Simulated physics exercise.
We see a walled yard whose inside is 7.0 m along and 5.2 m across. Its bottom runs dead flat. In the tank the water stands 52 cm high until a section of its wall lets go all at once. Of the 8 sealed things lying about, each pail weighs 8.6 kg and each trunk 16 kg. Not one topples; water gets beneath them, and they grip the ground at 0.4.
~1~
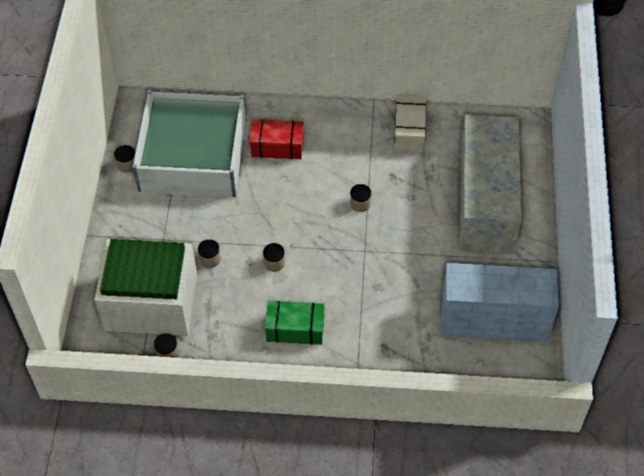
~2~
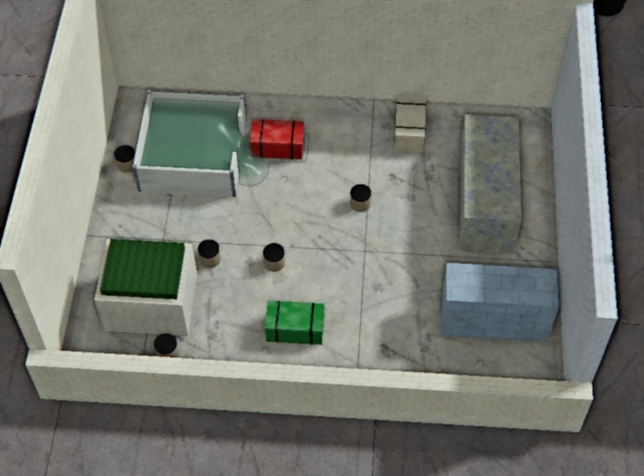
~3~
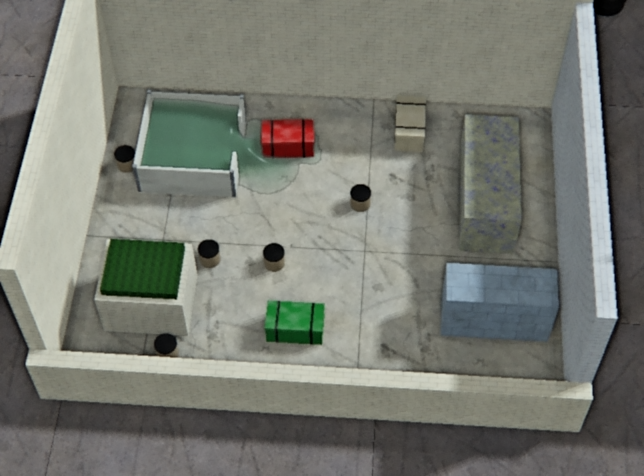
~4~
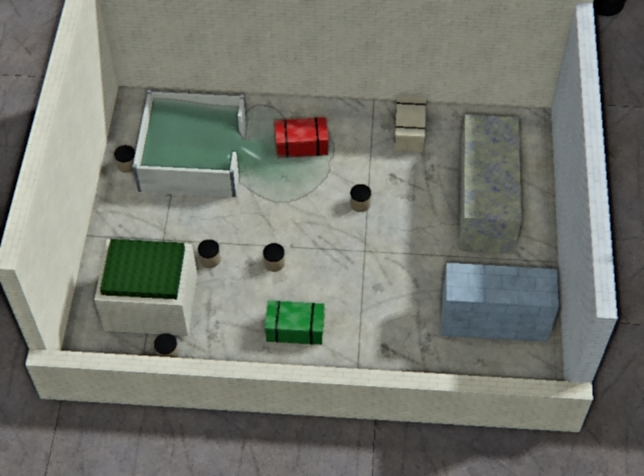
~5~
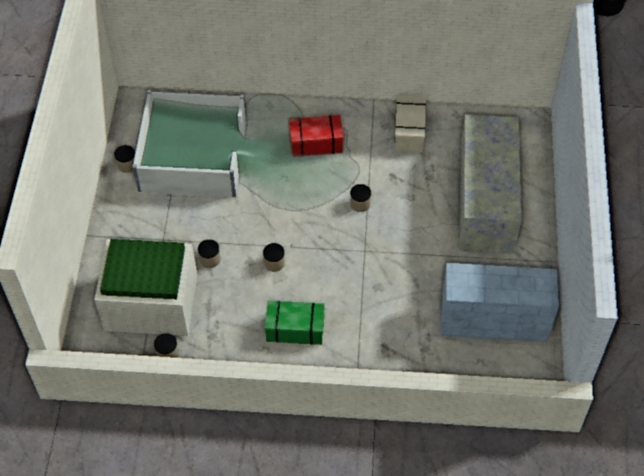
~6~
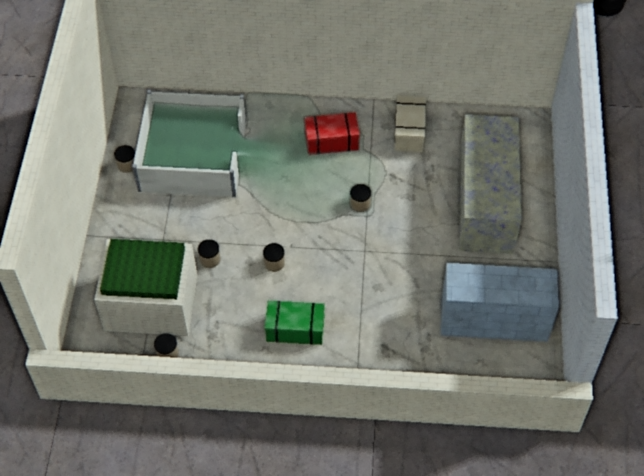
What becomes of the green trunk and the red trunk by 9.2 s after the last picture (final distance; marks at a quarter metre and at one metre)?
The green trunk remains almost where it was, and the red trunk goes a long distance.
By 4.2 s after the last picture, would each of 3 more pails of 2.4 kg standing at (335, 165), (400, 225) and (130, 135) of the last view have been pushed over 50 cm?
The first one ends up beyond that, the second beyond that, the third inside that.
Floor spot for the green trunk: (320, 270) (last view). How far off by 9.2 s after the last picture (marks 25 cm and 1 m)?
It hardly budges.
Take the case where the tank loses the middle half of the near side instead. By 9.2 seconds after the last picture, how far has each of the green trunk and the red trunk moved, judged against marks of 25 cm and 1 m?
The green trunk would be washed far off and the red trunk would remain almost still.
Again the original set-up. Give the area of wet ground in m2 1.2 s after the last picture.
Close to 14 m2, I'd say.
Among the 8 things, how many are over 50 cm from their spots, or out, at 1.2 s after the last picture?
3.
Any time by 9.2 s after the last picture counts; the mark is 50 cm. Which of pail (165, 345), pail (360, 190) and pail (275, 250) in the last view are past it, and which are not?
In sequence - stayed below the line; crossed the line; stayed below the line.
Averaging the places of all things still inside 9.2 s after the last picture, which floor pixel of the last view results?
The centre sits near (319, 250).
Then, 1.2 s after the last picture the green trunk is near (295, 316), 0.0 m from its start, aground; the red trunk is near (413, 110), 2.1 m from its start, afloat; 1 afloat.
Then, 3.8 s after the last picture the green trunk is near (295, 316), 0.0 m from its start, aground; the red trunk is near (502, 112), 3.5 m from its start, afloat; 1 afloat.
Then, 6.2 s after the last picture the green trunk is near (295, 316), 0.0 m from its start, aground; the red trunk is near (522, 113), 3.8 m from its start, afloat; 2 afloat.
Then, 9.2 s after the last picture the green trunk is near (295, 316), 0.0 m from its start, aground; the red trunk is near (535, 121), 4.0 m from its start, afloat; 2 afloat.
